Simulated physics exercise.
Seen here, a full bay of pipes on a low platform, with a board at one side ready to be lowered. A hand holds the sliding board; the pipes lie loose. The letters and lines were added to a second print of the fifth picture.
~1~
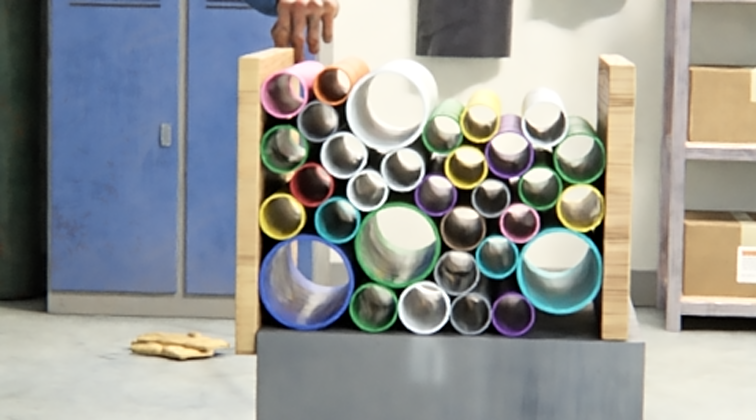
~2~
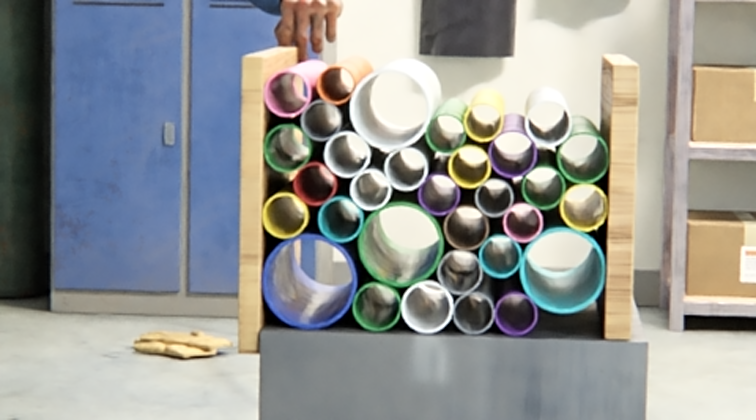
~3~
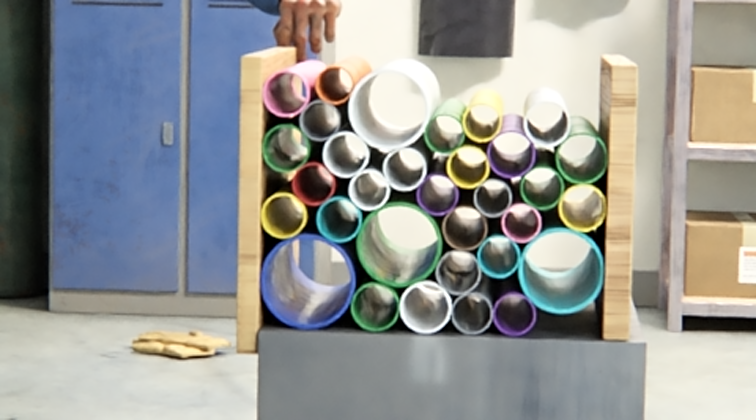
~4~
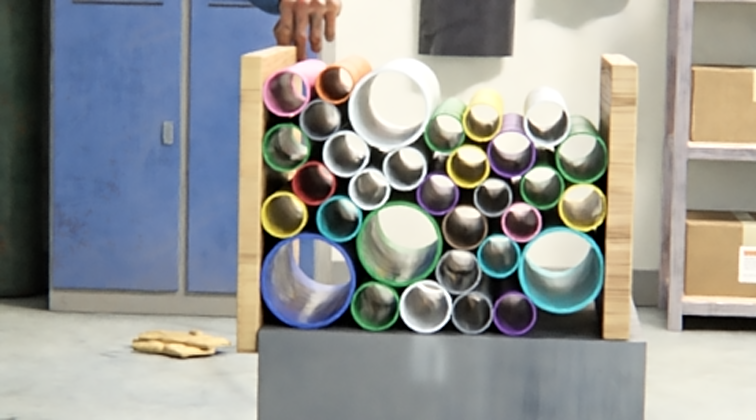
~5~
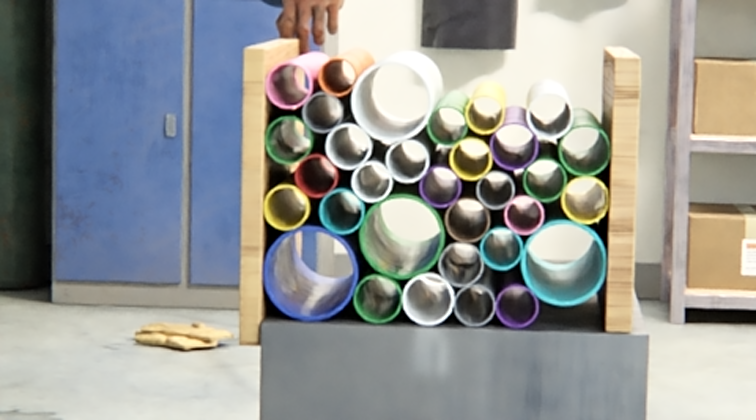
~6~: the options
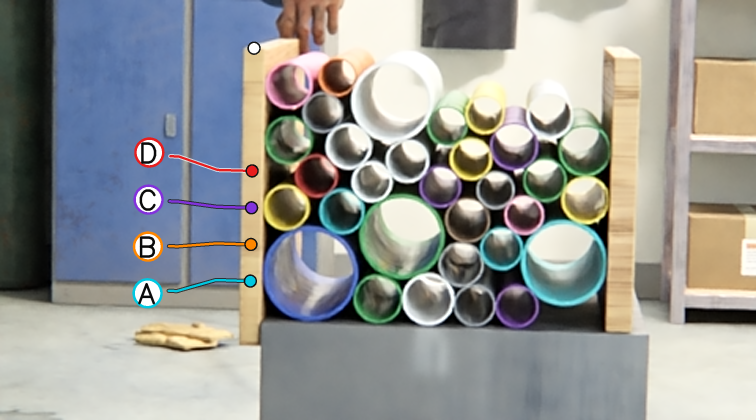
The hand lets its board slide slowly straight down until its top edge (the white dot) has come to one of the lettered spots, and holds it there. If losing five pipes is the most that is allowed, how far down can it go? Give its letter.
It can be let down to C.
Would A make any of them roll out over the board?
At A: Yes.
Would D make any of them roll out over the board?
Yes, at D.
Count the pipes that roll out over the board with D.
With D, one.
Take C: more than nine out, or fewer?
Fewer than nine.
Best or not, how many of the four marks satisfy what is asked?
Two of the four.
On the marked copy, A at (250, 281); B at (251, 244); C at (251, 208); D at (252, 171); the white dot at (254, 48).
Taking C. A third of the way, top of the board (265, 121).
Two thirds of the way, top of the board (264, 205).
When it is over, top of the board (264, 207), four out over the board.
As for the rest, A more than five out over the board; B more than five out over the board; D one out over the board.
